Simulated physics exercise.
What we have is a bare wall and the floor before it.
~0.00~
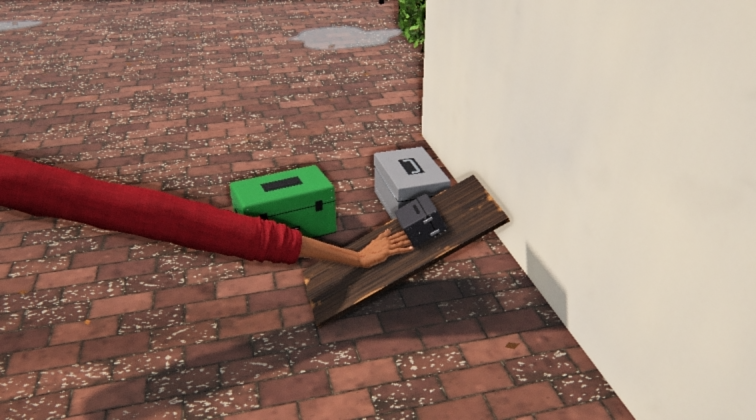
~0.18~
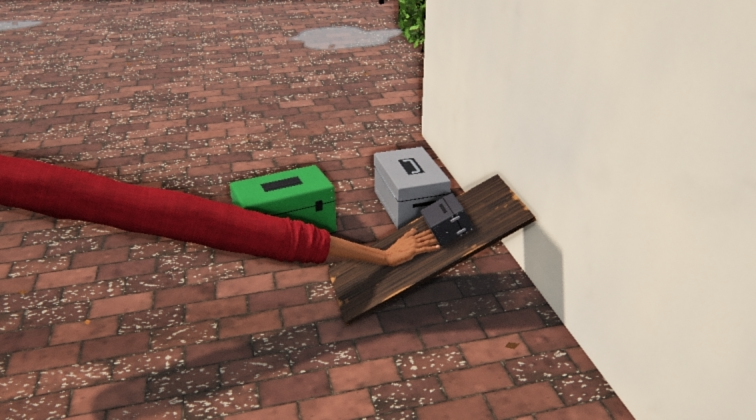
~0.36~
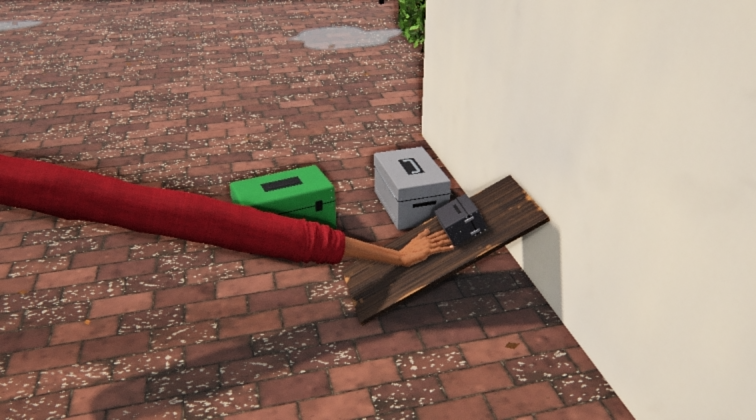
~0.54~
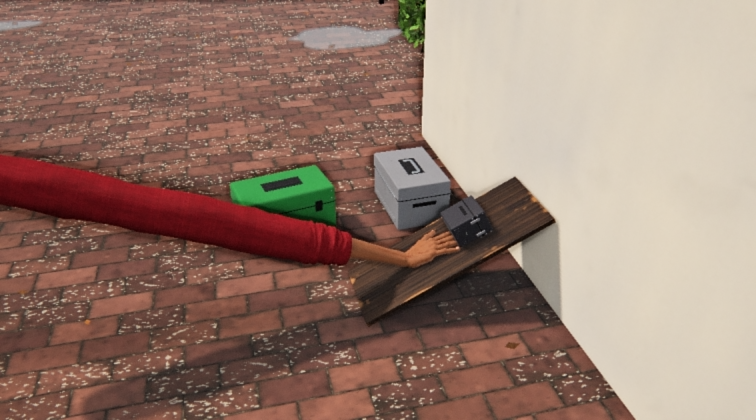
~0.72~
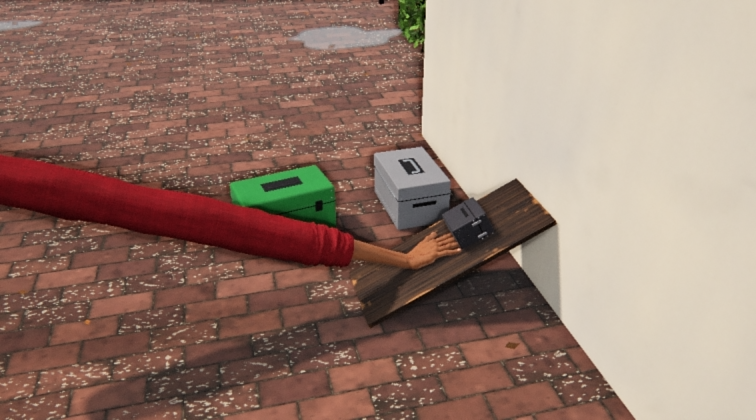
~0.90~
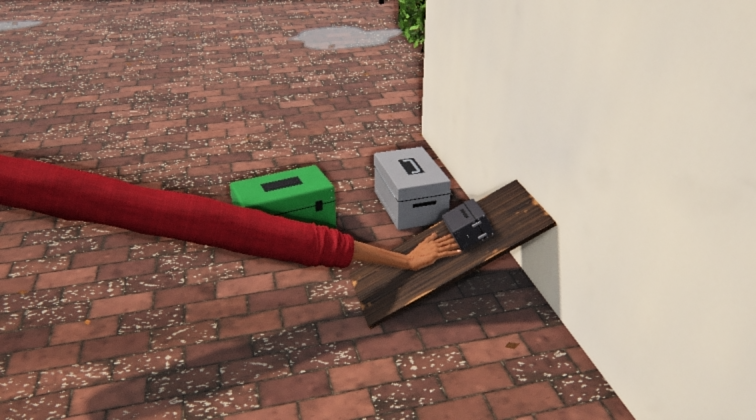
On a brick-paved floor beside a bare pale wall, a red-sleeved arm reaches in from the left, its hand on a dark board with a small dark box on it, near a green toolbox and a gray case. The hand moves the board a short way right until it leans on the wall, still held.
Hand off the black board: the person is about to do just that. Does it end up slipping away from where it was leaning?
Yes, my guess is it budges.
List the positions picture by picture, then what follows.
On its way; black board (400, 248); green toolbox (284, 208), in the first frame.
On its way; black board (426, 246); green toolbox (284, 208), in the second frame.
On its way; black board (440, 247); green toolbox (284, 208), in the third frame.
On its way; black board (445, 248); green toolbox (284, 208), in the fourth frame.
Leant on the wall, still held; black board (447, 250); green toolbox (284, 208), in the fifth frame.
Leant on the wall, still held; black board (447, 251); green toolbox (284, 208), in the sixth frame.
After 1.20 s, black board sunk by 15° near (437, 273).
After 1.40 s, black board sunk by 26° near (433, 276).
In the end (2.2 s), moved from the start, black board; the other 2 unmoved. At the end, from the last picture's camera, black board near (432, 288). The board slides down.
